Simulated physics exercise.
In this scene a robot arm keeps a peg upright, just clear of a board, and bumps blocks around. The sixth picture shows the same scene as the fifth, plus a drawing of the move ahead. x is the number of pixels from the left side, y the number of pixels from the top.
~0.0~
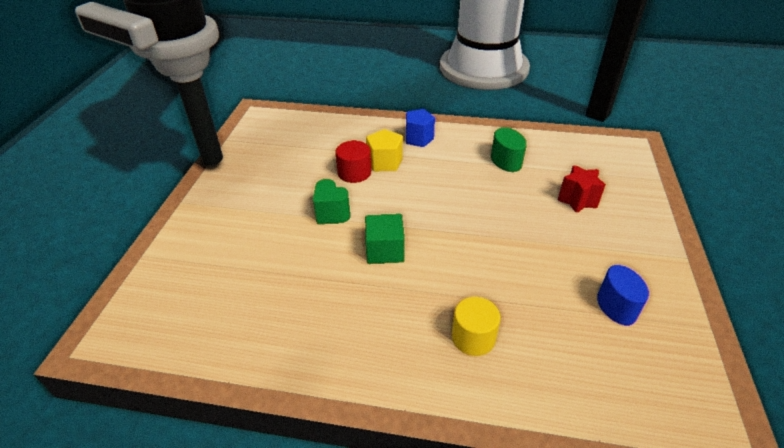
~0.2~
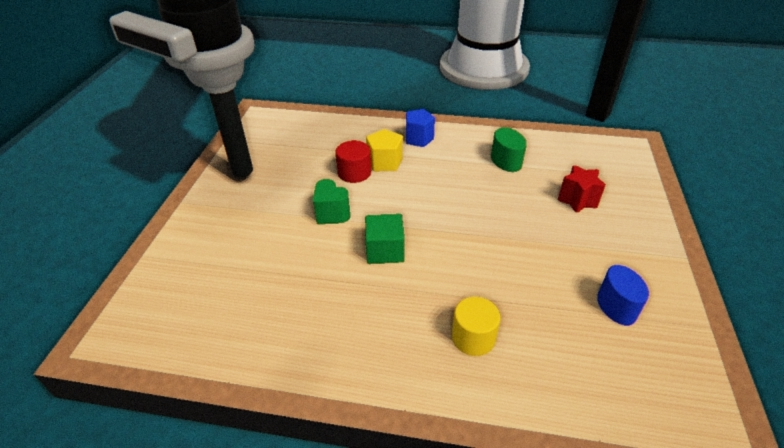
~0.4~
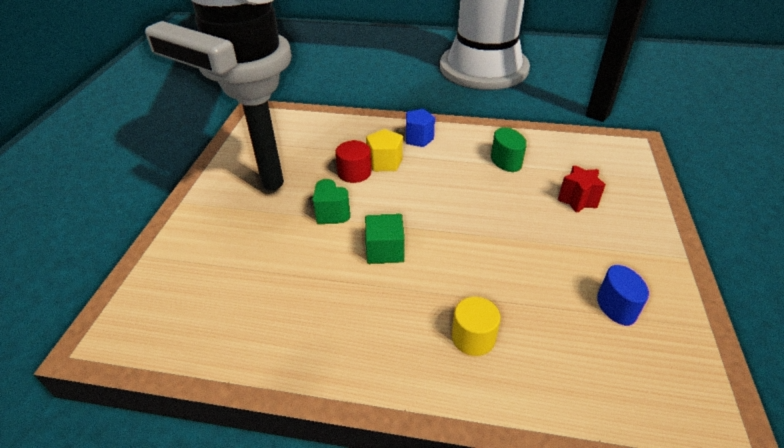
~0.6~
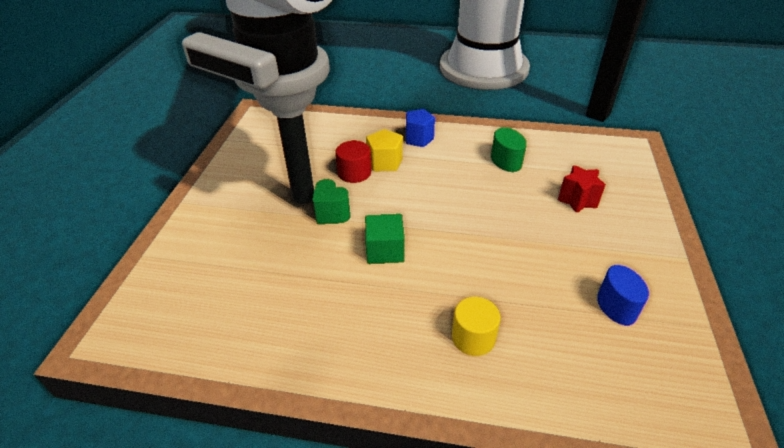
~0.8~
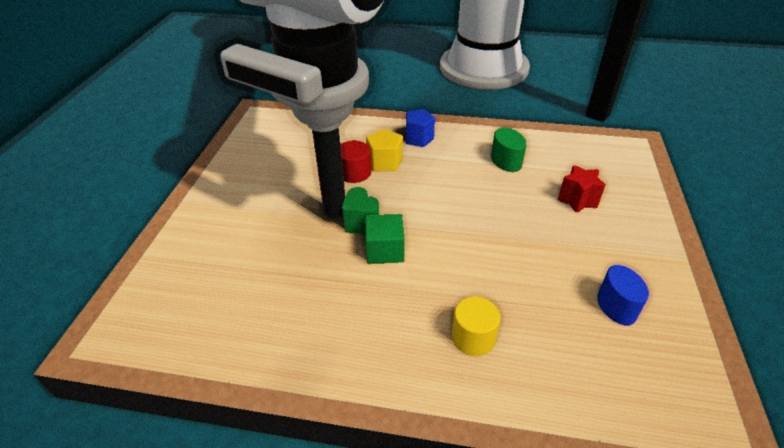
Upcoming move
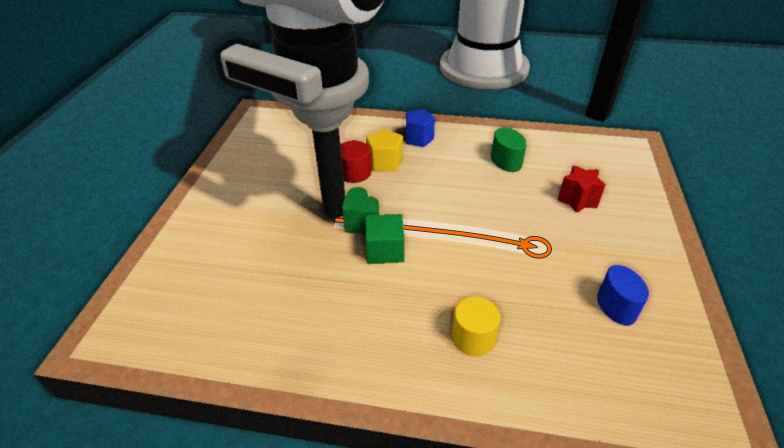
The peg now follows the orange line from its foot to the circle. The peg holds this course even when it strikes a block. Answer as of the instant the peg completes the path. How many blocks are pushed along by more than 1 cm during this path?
Total moved: One.
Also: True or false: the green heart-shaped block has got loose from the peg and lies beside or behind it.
It is false.
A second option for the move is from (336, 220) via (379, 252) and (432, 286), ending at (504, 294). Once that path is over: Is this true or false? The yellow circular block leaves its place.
The claim does not hold.
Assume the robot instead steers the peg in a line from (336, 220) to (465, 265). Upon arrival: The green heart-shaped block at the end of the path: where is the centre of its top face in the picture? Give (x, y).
My best guess is (422, 204).
Path on the board, from (336, 220) by way of (434, 230) to (537, 247).
What follows on the original path. One third of the way, peg at (401, 219); green heart-shaped block at (428, 207).
Two thirds of the way, peg at (469, 226); green heart-shaped block at (499, 216), turned 15° clockwise.
At the end, peg at (539, 239); green heart-shaped block at (573, 228); green square block in place.
